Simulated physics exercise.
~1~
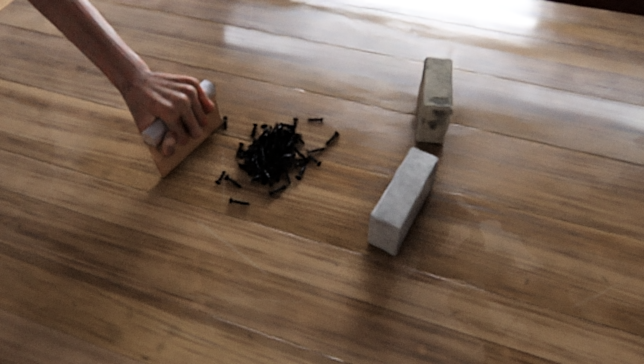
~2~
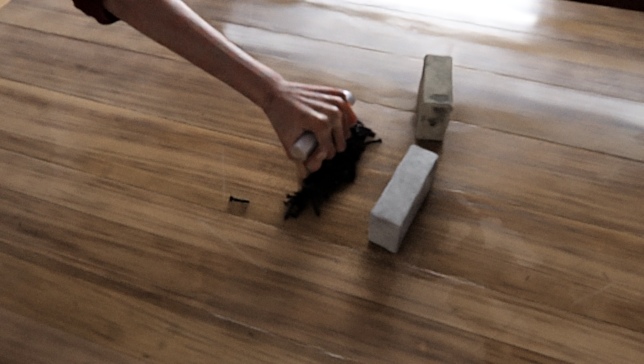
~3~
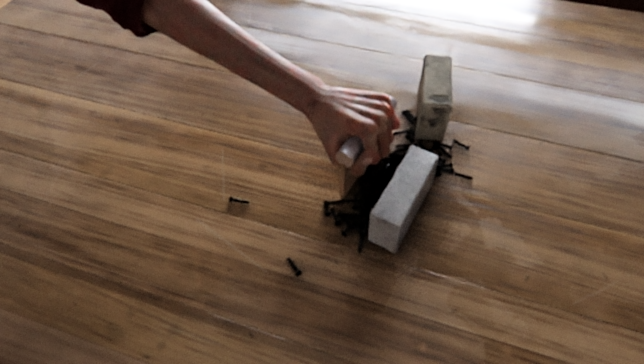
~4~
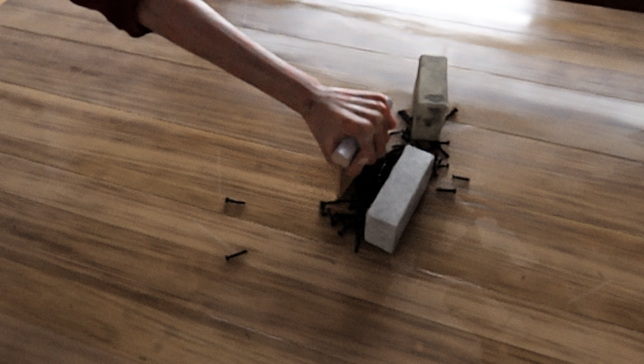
The clip opens on a wooden tabletop where a hand holds a flat scraper to the left of a scattered pile of black screws, with two upright blocks standing to the right. The hand pushes the scraper rightward, gathering the screws into a dense heap and leaving a stray one behind. The heap then runs up against the blocks, and some screws slip into and through the narrow gap between them. The hand stops there, barely shifting. At the end most screws stay packed before the blocks, a few lie beyond, and two strays rest at the left.
